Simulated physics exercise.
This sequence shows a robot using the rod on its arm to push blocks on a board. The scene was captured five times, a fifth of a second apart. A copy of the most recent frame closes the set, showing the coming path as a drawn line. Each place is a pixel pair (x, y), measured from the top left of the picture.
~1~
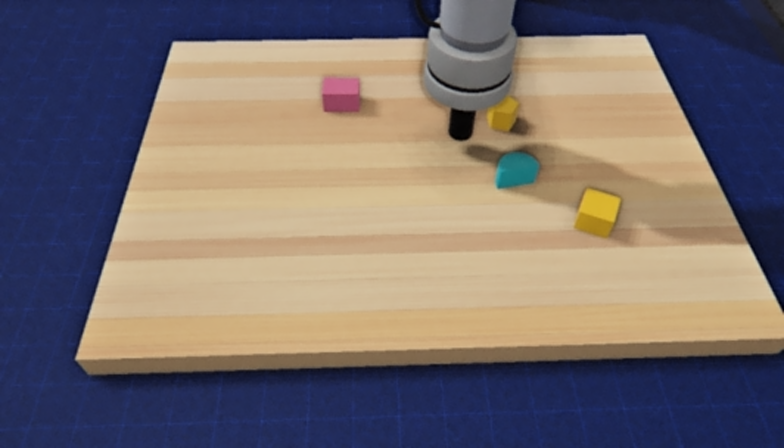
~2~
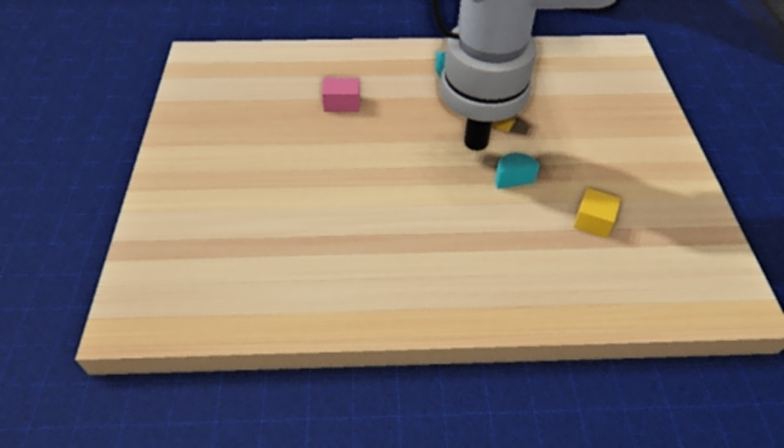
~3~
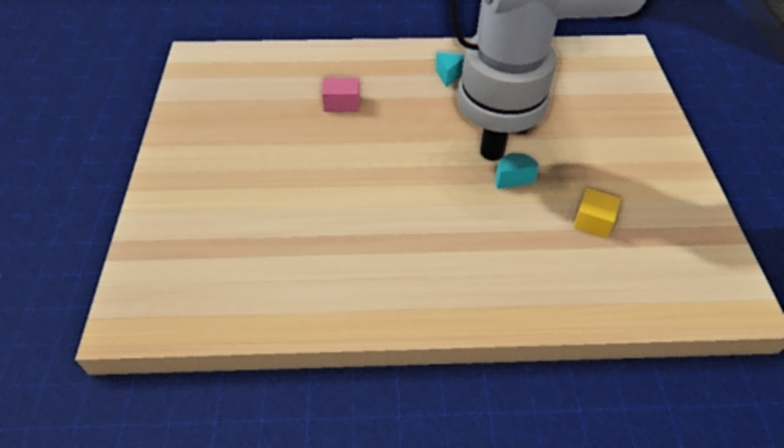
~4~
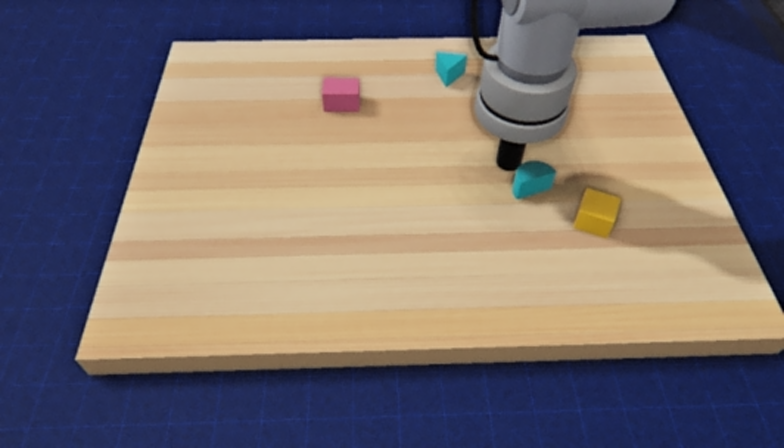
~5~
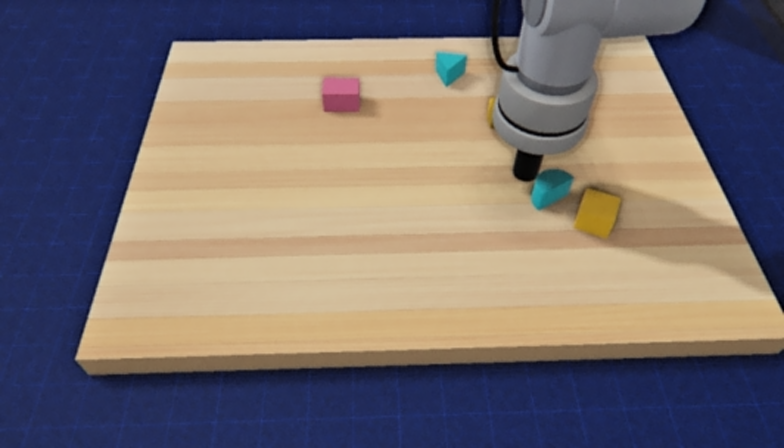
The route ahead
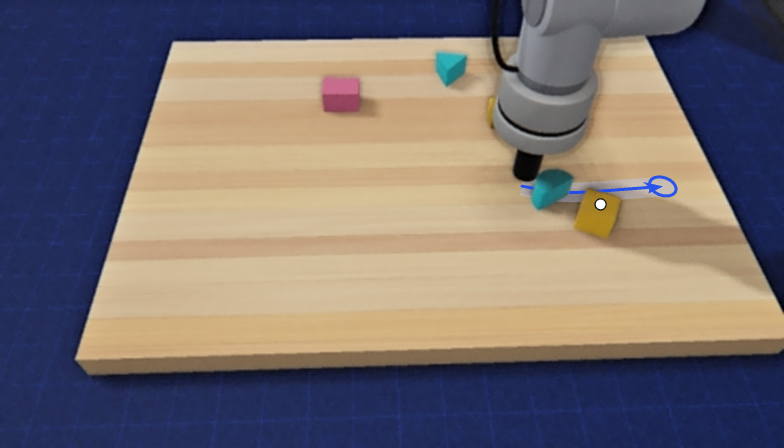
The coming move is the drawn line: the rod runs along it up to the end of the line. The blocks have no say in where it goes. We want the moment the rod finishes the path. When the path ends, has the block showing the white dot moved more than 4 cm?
I believe not.
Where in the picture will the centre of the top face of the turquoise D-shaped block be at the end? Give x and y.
It should be at about (640, 194).
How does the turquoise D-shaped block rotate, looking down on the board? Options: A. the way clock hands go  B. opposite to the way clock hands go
My answer is option A.
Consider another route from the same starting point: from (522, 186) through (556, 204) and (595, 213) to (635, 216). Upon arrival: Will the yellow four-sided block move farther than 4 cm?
Yes, that is how it ends up.
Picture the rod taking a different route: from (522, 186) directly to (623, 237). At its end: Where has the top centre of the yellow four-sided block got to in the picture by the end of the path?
I predict (690, 243).
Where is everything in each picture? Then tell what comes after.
The first picture shows tip of the rod at (460, 134), middles of tops, turquoise D-shaped block at (517, 161), yellow four-sided block at (601, 204).
The second picture shows rod at (476, 144), nothing pushed.
The third picture shows rod at (492, 154), nothing pushed.
The fourth picture shows rod at (508, 164), turquoise D-shaped block at (534, 170).
The fifth picture shows rod at (525, 174), turquoise D-shaped block at (553, 179), yellow four-sided block at (601, 204).
The line goes from (522, 186) via (570, 192) and (617, 190), ending at (663, 186); the dot is on the yellow four-sided block.
The first path, step by step. One third of the way, rod at (576, 180); turquoise D-shaped block at (603, 188); yellow four-sided block at (615, 209), turned 45° clockwise.
Two thirds of the way, rod at (622, 178); turquoise D-shaped block at (639, 194), turned 65° clockwise; yellow four-sided block at (622, 213), turned 70° clockwise.
At the end, rod at (669, 174); turquoise D-shaped block at (640, 194), turned 65° clockwise; yellow four-sided block at (622, 213), turned 70° clockwise.
